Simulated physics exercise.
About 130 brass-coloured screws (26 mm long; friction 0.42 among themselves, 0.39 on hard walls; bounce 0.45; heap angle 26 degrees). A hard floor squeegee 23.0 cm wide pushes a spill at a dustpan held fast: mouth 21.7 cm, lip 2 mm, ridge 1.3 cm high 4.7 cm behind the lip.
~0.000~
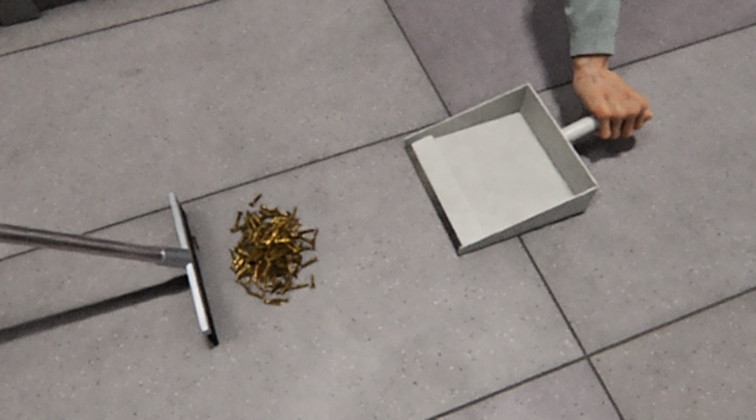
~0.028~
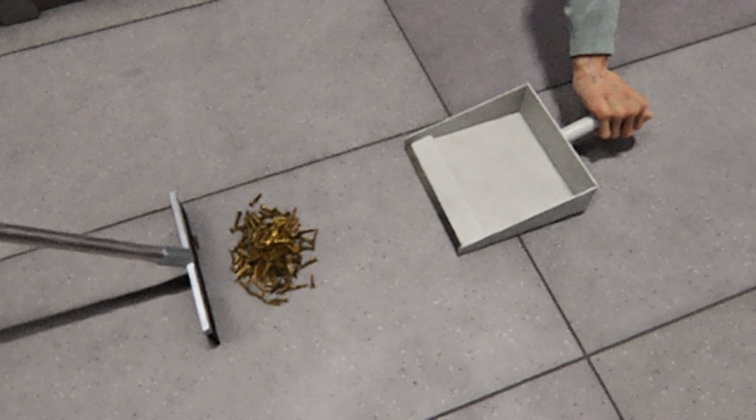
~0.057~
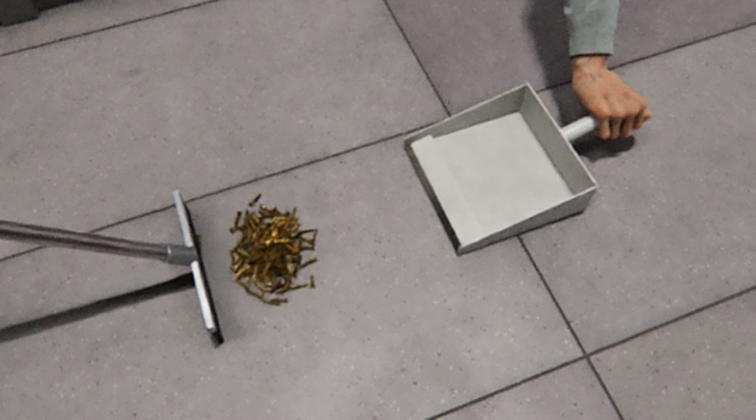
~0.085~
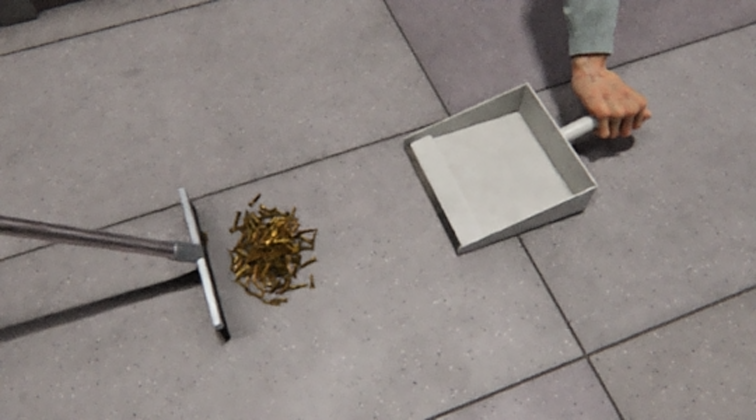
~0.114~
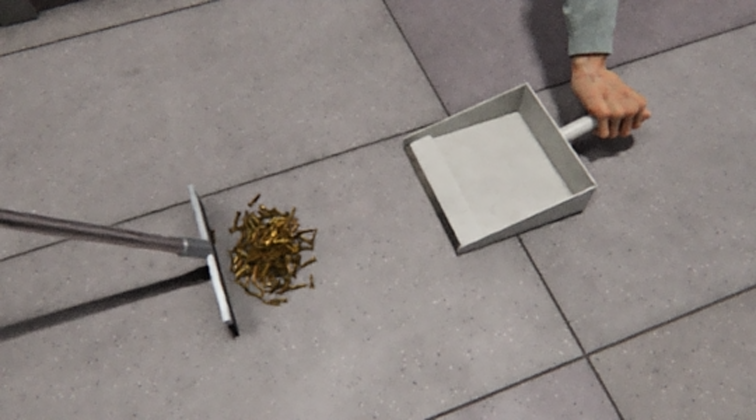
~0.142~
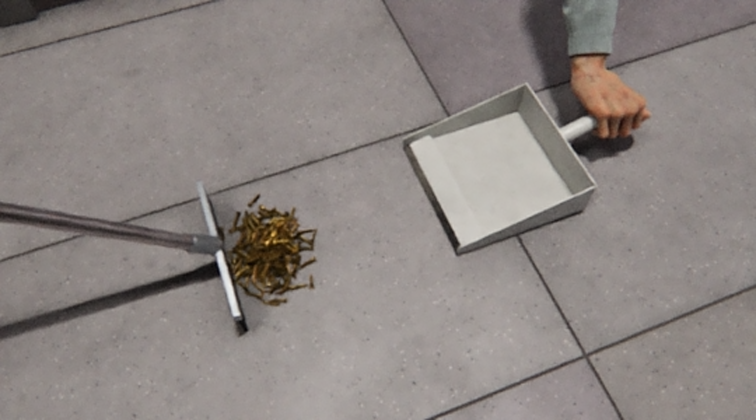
A floor squeegee sliding slowly right up to a small heap of brass-coloured screws while a hand holds a dustpan still.
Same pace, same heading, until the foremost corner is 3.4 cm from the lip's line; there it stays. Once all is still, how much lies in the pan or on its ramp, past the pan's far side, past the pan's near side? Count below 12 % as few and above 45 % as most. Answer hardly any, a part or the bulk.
Pan a part, far side hardly any, near side hardly any.
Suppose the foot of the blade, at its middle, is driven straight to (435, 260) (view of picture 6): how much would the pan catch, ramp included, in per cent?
About 20 per cent.
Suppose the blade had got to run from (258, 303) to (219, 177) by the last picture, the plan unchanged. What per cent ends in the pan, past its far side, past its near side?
Pan 35, far 10, near 5.
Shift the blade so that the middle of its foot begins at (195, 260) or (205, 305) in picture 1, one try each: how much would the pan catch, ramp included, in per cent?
About 25 and 25 per cent.
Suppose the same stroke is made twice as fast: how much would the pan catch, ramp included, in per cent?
In that case some 50 per cent.
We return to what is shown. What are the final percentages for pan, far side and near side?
Pan 30, far side 5, near side 0.
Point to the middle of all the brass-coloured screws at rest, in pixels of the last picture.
Near (420, 186).
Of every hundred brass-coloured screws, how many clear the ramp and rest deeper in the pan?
About 0 per cent.
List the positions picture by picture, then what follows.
Blade from (207, 331) to (174, 198), moved 0.0 cm, 0 of the pieces shifted so far; middle of the pieces at (267, 248); pan at (502, 174), in the first frame.
Blade from (208, 330) to (175, 198), moved 0.2 cm, 0 of the pieces shifted so far; middle of the pieces at (267, 248), in the second frame.
Blade from (212, 328) to (178, 197), moved 0.8 cm, 1 of the pieces shifted so far; middle of the pieces at (267, 248), in the third frame.
Blade from (219, 325) to (184, 194), moved 1.8 cm, 1 of the pieces shifted so far; middle of the pieces at (267, 248), in the fourth frame.
Blade from (228, 321) to (193, 191), moved 3.2 cm, 1 of the pieces shifted so far; middle of the pieces at (266, 248), in the fifth frame.
Blade from (238, 316) to (201, 187), moved 4.6 cm, 1 of the pieces shifted so far; middle of the pieces at (266, 248); pan at (501, 174). Its pace works out near 0.50 m/s, heading 6 degrees away from the viewer's side, in the sixth frame.
After 0.43 s, middle of the blade 19 cm from the lip; 0 % over the lip, far side 0 %, near side 0 %.
Then, at 0.63 s, middle of the blade 9 cm from the lip; 0 % over the lip, far side 5 %, near side 0 %.
After 0.94 s, middle of the blade 3 cm from the lip; 30 % over the lip, far side 5 %, near side 0 %.
By 1.5 s all is still; pan 30 %, far side 5 %, near side 0 %, in front of the lip or behind the blade 65 %.
